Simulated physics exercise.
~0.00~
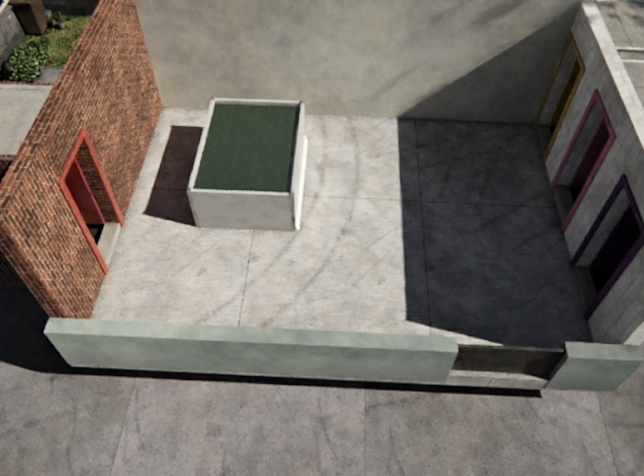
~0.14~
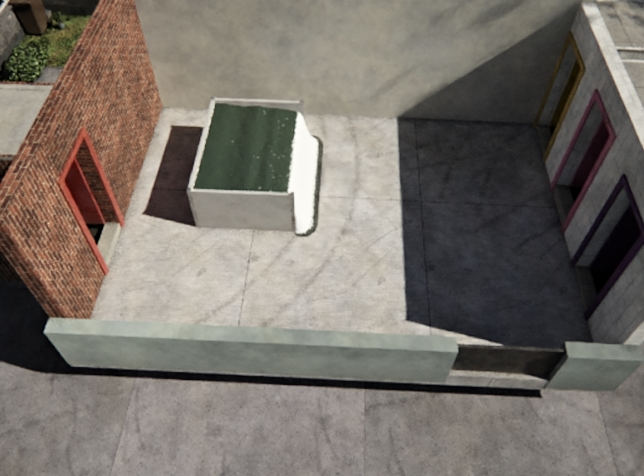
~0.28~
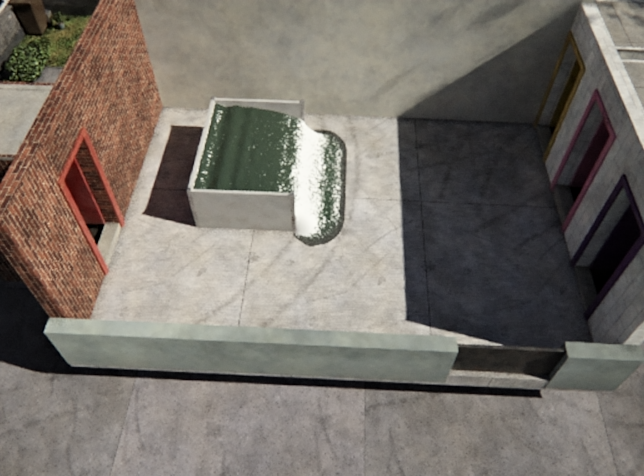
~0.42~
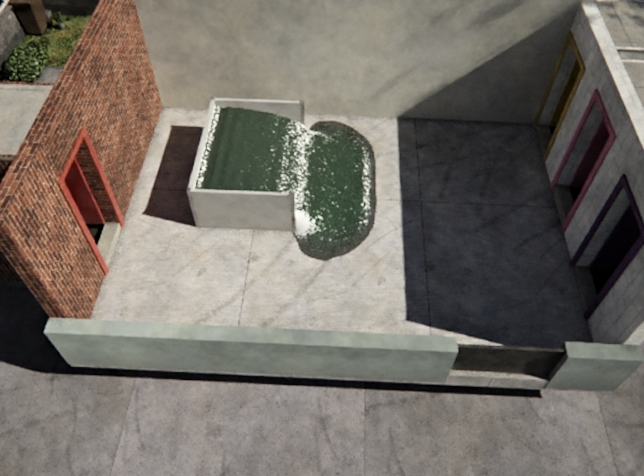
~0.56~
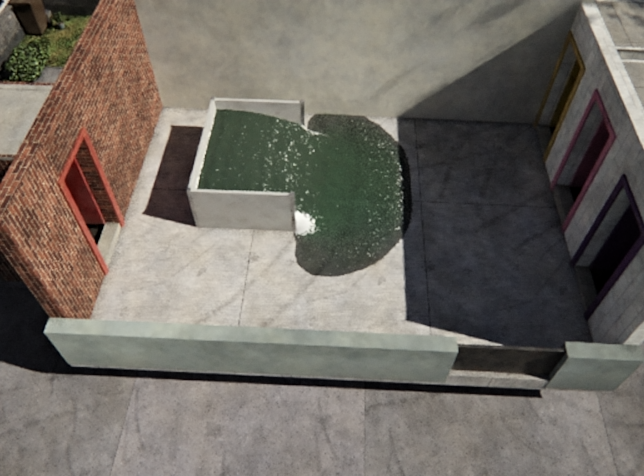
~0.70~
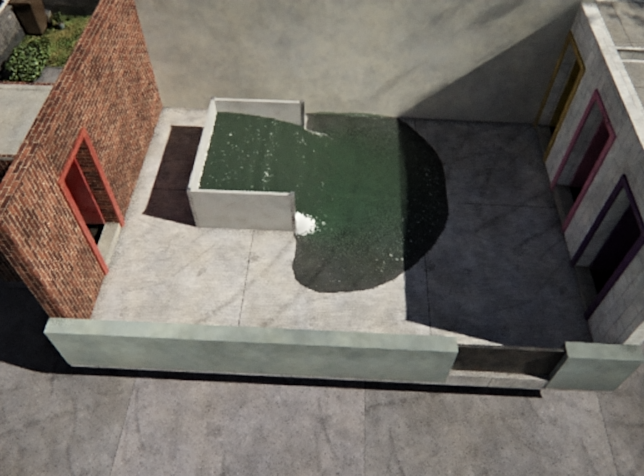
Dark green water pours from an open tank in a walled yard after its right side gives way, foaming white at first, then spreading rightward across the pale paved floor in a widening rounded pool that reaches into the shadowed area.
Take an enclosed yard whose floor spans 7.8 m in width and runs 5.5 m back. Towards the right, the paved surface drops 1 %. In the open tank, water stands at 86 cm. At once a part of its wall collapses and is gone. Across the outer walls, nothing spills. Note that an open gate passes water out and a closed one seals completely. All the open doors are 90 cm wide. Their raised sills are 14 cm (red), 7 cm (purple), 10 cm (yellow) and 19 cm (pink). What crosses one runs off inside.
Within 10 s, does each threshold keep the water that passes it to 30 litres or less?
Outcome: Red door: The total remains smaller than the cap; purple door: The total grows larger than the cap; yellow door: The total grows larger than the cap; pink door: The total grows larger than the cap.
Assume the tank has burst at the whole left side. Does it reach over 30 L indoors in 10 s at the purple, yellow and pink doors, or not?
Then it goes purple too high, yellow too high, pink fine.
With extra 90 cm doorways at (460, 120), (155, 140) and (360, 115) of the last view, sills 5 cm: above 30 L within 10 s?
In turn: Beyond it, short of it, beyond it.
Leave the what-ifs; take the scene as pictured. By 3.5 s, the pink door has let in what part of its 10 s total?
That works out near 95%.
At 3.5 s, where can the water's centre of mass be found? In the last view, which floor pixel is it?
Its balance point lies near (444, 208).
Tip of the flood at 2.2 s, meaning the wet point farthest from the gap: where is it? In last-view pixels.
That's around (594, 368) in the last picture.
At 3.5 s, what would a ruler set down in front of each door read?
You'd get red at 0 cm, purple at 19 cm, yellow at 29 cm, and pink at 23 cm.
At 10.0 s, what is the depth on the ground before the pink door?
I'd put it at around 8.0 cm deep.
After 1.4 s water covers 55 % of the floor and is deepest (34 cm) near (544, 177); red door not reached, purple door not reached, yellow door 12 cm at the sill, 1 L in, pink door 29 cm at the sill, 8 L in.
After 2.2 s water covers 60 % of the floor and is deepest (49 cm) near (531, 128); red door not reached, purple door 23 cm at the sill, 32 L in, yellow door 42 cm at the sill, 116 L in, pink door 39 cm at the sill, 108 L in.
After 3.5 s water covers 60 % of the floor and is deepest (30 cm) near (594, 368); red door not reached, purple door 19 cm at the sill, 122 L in, yellow door 29 cm at the sill, 388 L in, pink door 23 cm at the sill, 178 L in.
After 6.0 s water covers 65 % of the floor and is deepest (16 cm) near (582, 367); red door not reached, purple door 14 cm at the sill, 214 L in, yellow door 13 cm at the sill, 510 L in, pink door 13 cm at the sill, 185 L in.
After 10.0 s water covers 90 % of the floor and is deepest (12 cm) near (104, 282); red door 9 cm at the sill, 0 L in, purple door 10 cm at the sill, 263 L in, yellow door 9 cm at the sill, 517 L in, pink door 8 cm at the sill, 185 L in.
